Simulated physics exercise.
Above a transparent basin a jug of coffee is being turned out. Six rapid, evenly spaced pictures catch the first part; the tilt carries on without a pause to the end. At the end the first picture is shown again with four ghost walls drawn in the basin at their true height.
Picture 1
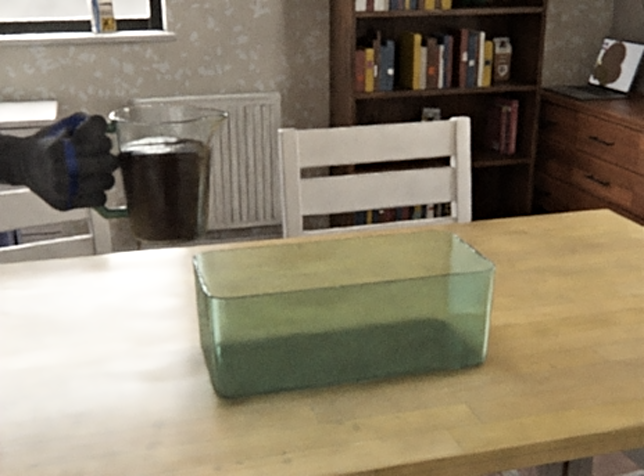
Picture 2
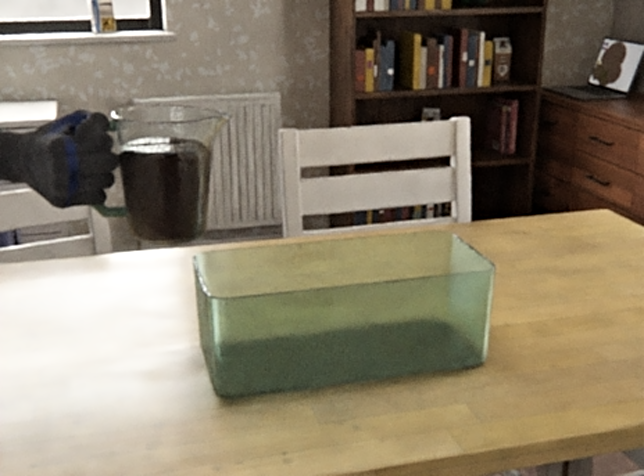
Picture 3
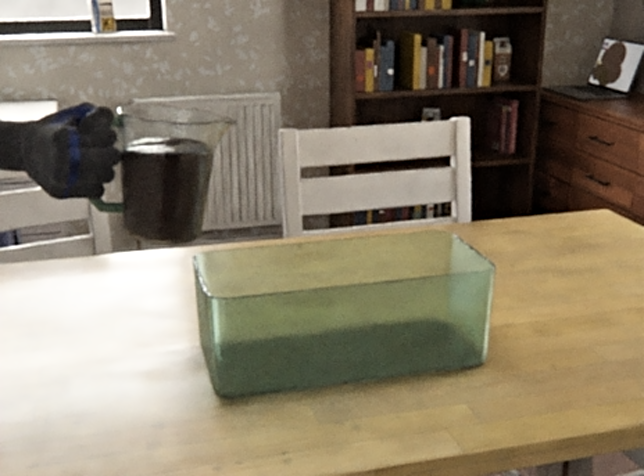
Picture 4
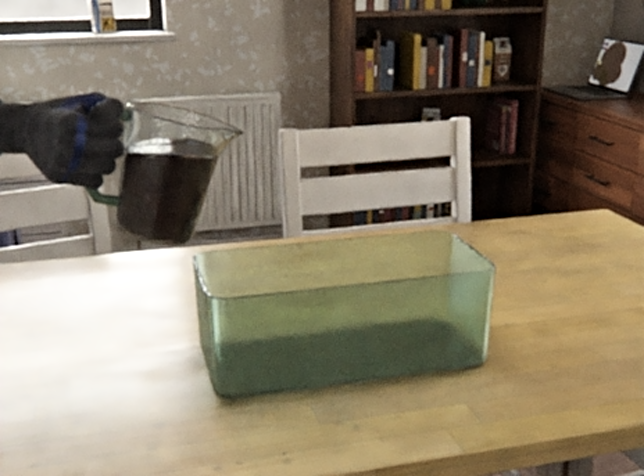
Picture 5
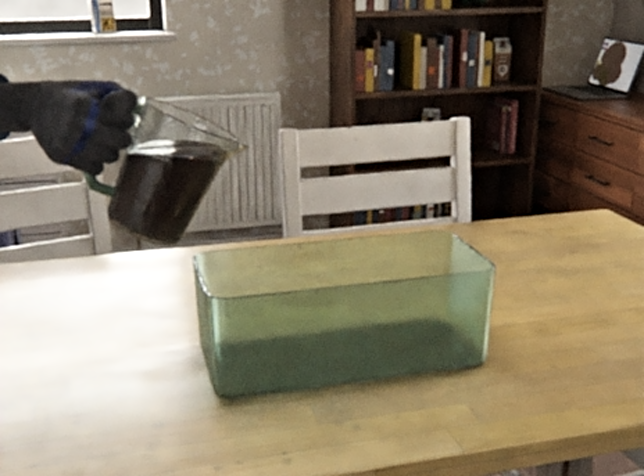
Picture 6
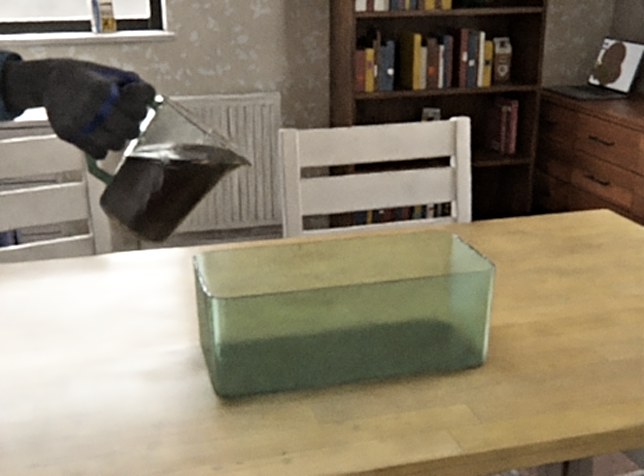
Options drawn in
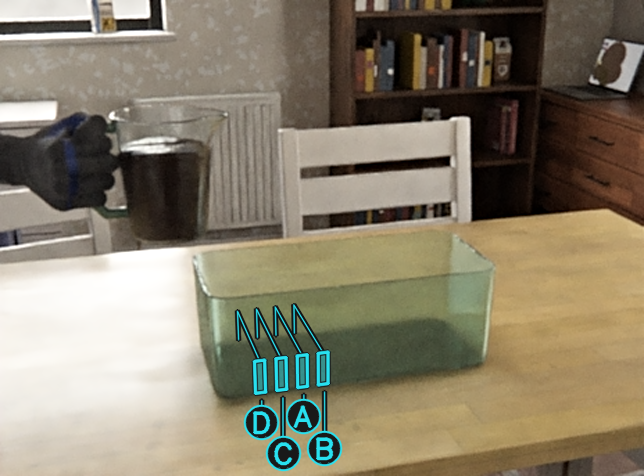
We see a gloved hand holding a glass jug of dark liquid above a wooden table, left of a transparent green basin. The jug stays upright at first, then the hand tilts it steadily to the right, with no liquid leaving it.
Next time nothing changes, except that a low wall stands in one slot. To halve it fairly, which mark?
A beats the others.
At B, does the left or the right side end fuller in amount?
The left one.
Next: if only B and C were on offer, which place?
That is place C.
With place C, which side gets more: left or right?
The right one.
On the marked copy, A at (303, 394); B at (324, 391); C at (282, 397); D at (261, 400).
With A, about 55 % ends left of the wall and 44 % right of it.
With B, about 85 % ends left of the wall and 12 % right of it; 3 % is lost outside.
With C, about 25 % ends left of the wall and 74 % right of it.
With D, about 9 % ends left of the wall and 90 % right of it.
